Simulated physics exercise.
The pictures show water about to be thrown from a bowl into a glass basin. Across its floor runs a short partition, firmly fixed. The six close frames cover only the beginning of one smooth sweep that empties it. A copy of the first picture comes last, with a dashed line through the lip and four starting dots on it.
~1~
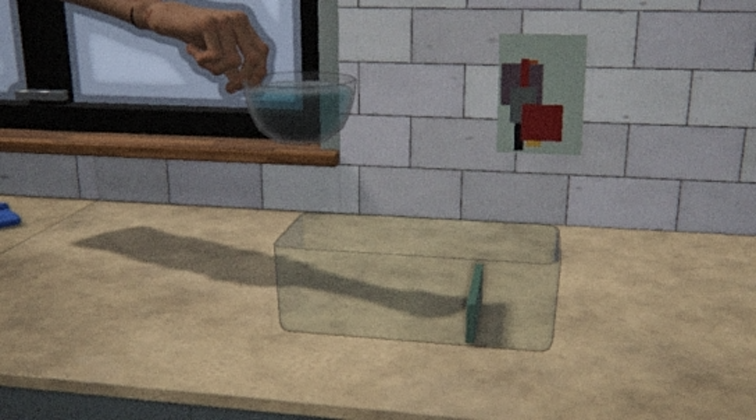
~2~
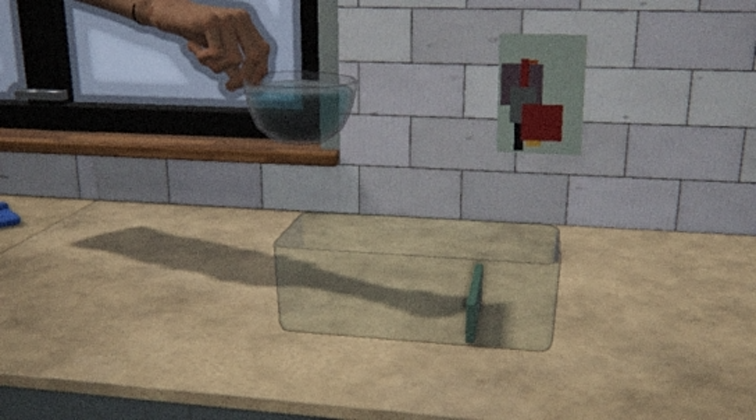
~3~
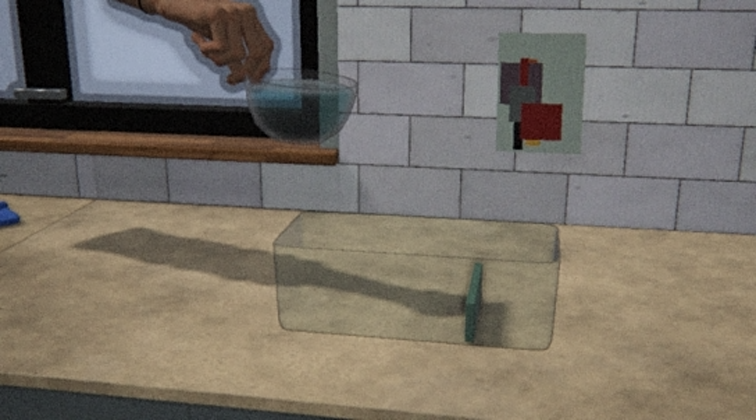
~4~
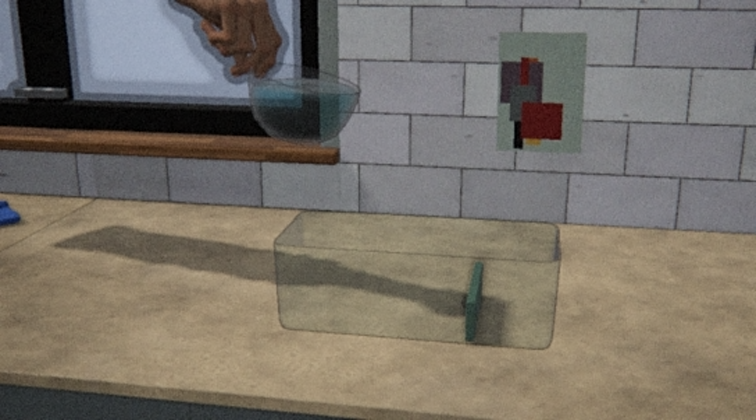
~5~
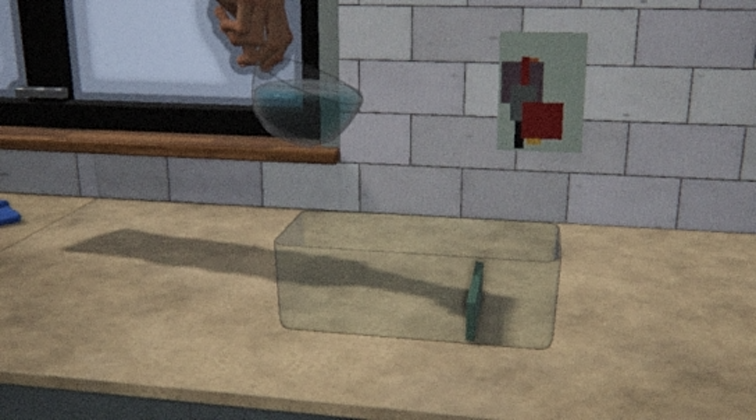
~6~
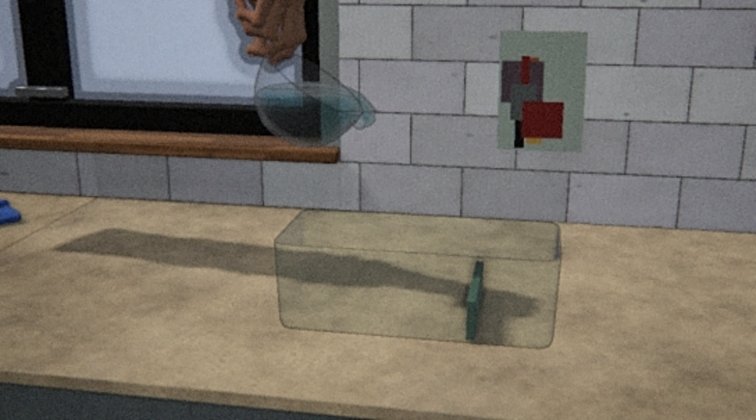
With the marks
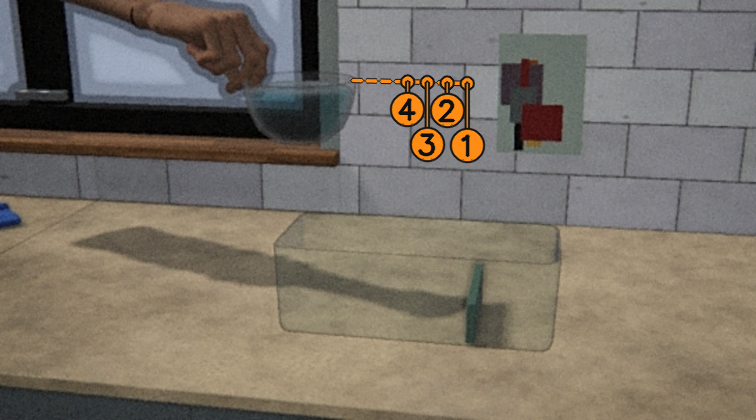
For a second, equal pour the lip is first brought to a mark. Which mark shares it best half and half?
The best spot is 3.
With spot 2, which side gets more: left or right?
The right side.
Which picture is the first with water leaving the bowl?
In picture 5.
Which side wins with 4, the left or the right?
More ends on the left.
On the marked copy, 1 at (467, 83); 2 at (447, 82); 3 at (427, 82); 4 at (407, 81).
Choosing 1, about 25 % ends left of the wall and 73 % right of it.
Choosing 2, about 29 % ends left of the wall and 69 % right of it.
Choosing 3, about 50 % ends left of the wall and 48 % right of it.
Choosing 4, about 74 % ends left of the wall and 22 % right of it; 4 % is lost outside.
